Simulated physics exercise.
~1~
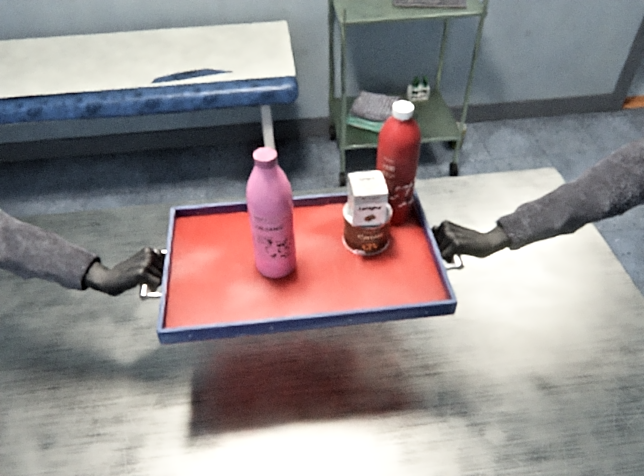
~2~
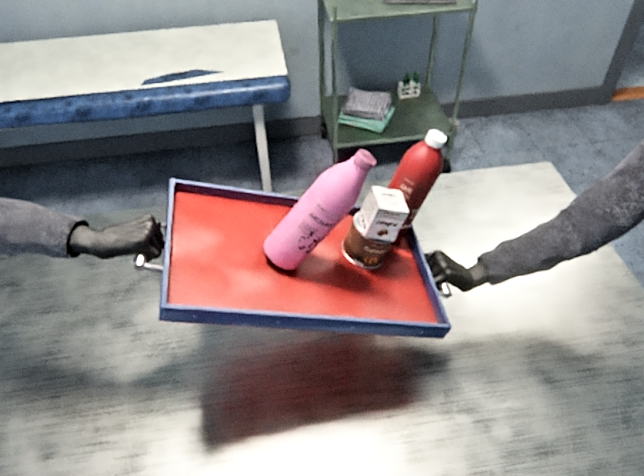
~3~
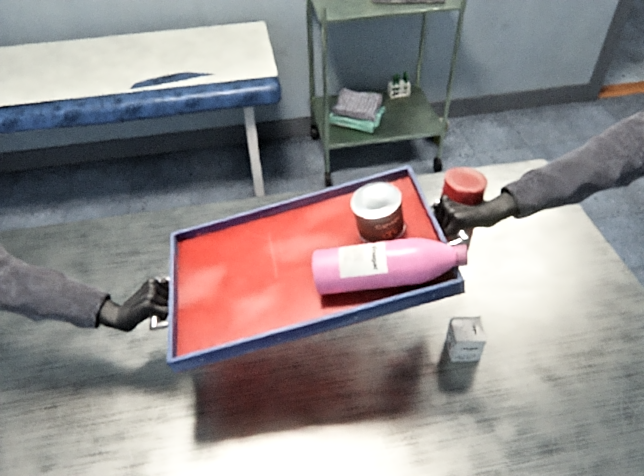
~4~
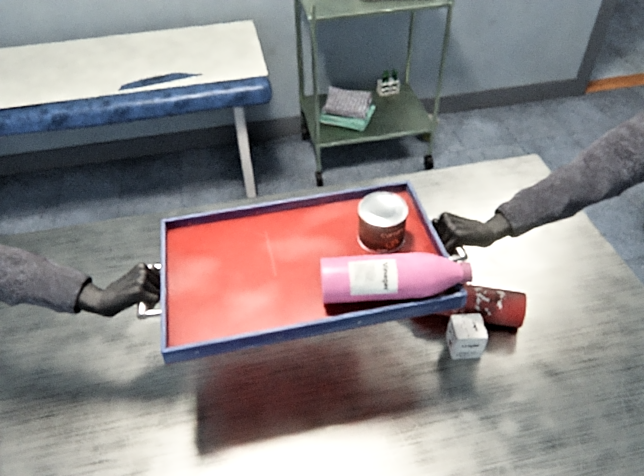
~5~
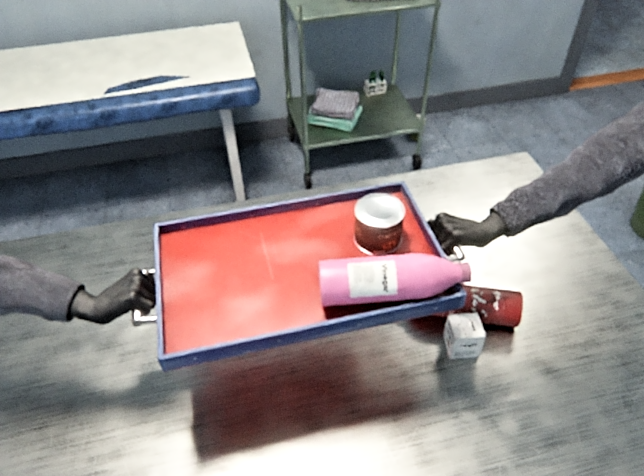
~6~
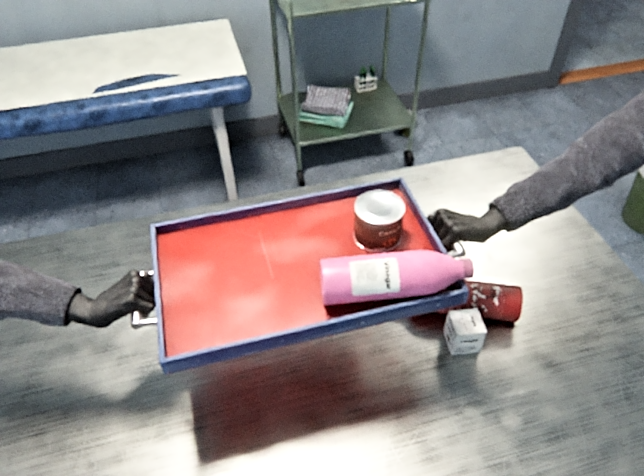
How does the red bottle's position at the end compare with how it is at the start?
At the start the red bottle stands upright on the tray, but at the end it lies on its side on the table, beyond the tray's right edge.
